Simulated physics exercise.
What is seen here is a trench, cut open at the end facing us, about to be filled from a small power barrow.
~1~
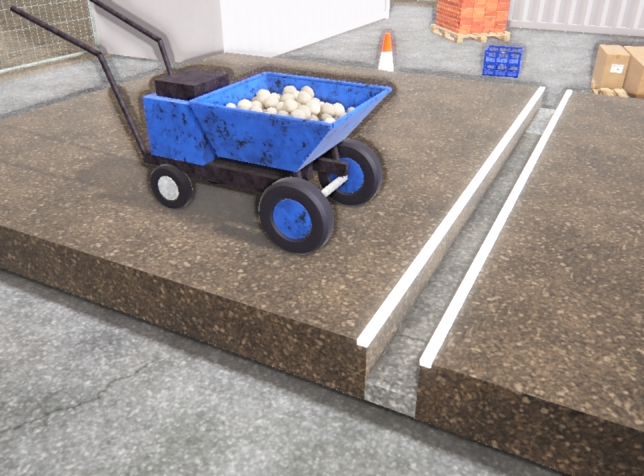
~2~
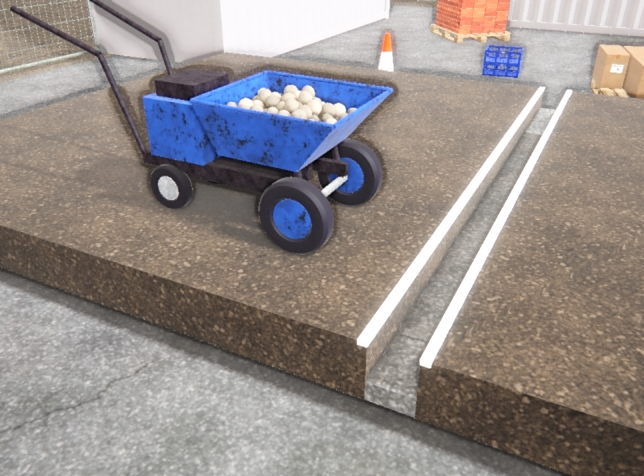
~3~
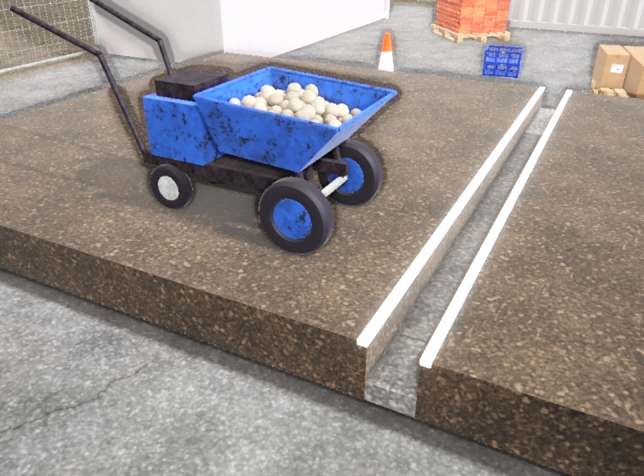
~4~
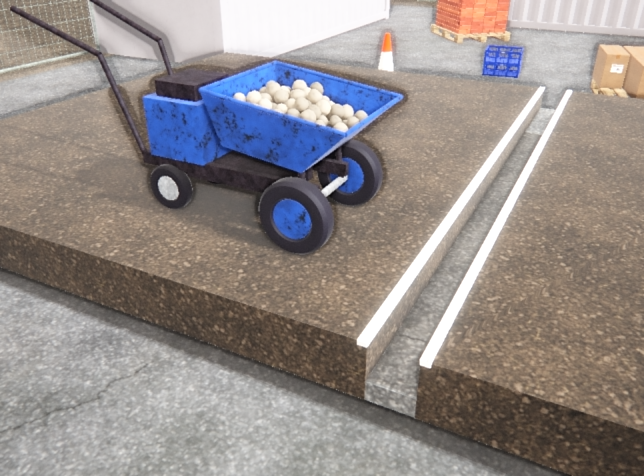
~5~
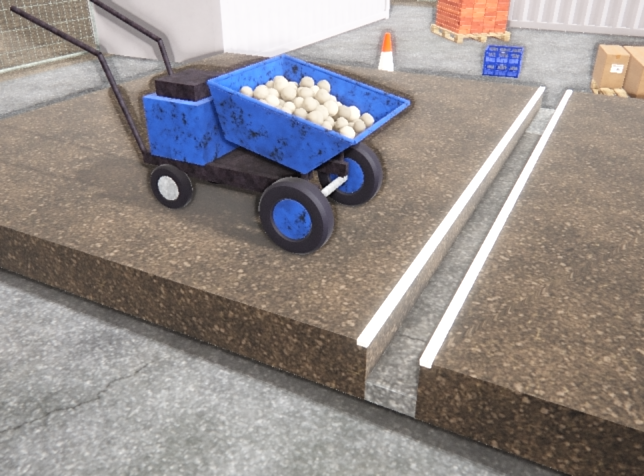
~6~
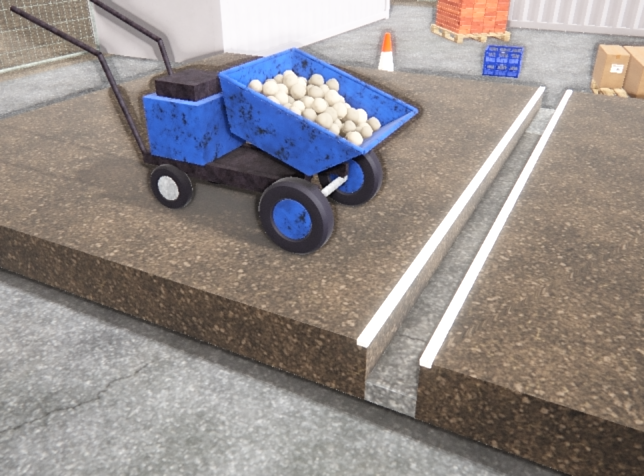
A blue power barrow with black handles and a skip full of pale, rounded pebbles stands left of centre on a raised brown, speckled slab, seen from slightly above. To its right, a narrow trench edged with white lines cuts through the slab, with an orange cone, stacked pallet and boxes behind. The skip gradually tilts forward to the right, its load shifting slightly, while the wheels and camera stay still.
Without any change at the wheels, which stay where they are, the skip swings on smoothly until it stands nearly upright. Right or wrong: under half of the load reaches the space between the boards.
Wrong.
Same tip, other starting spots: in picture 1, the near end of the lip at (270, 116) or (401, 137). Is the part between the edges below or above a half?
Place one: The lesser share; place two: The lesser share.
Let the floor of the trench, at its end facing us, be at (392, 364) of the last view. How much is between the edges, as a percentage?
It comes to 40 per cent or so.
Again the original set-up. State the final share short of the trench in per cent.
Roughly 5 percent.
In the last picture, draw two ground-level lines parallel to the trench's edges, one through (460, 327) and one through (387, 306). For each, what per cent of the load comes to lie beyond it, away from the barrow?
Around 0 per cent for the first, around 80 per cent for the second.
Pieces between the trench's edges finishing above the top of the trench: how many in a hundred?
Something like 15 in a hundred.
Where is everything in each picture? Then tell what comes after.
In the first frame, lip of the skip at (332, 126), level; top of the load at (280, 112), river pebbles; first edge of the trench at (388, 305); far edge at (446, 322), the trench under half as wide as the skip, and about as deep as wide.
In the second frame, lip of the skip at (333, 127), level; top of the load at (281, 111).
In the third frame, lip of the skip at (338, 130), tipped barely; top of the load at (285, 110).
In the fourth frame, lip of the skip at (345, 135), tipped a little; top of the load at (281, 97).
In the fifth frame, lip of the skip at (354, 142), tipped a little; top of the load at (283, 101).
In the sixth frame, lip of the skip at (363, 152), tipped clearly; top of the load at (292, 97); first edge of the trench at (388, 305); far edge at (446, 322).
Soon after the last picture, skip tipped steeply; all in the skip.
A little later, skip tipped right over; about two thirds in the skip; a stray few short of the trench; about a quarter in or heaped over the trench; a stray few beyond it; a stray few falling.
Later still, skip tipped right over; a small part in the skip; a small part short of the trench; most in or heaped over the trench; a small part beyond it.
At rest, skip tipped right over; a small part in the skip; a small part short of the trench; most in or heaped over the trench; a small part beyond it.
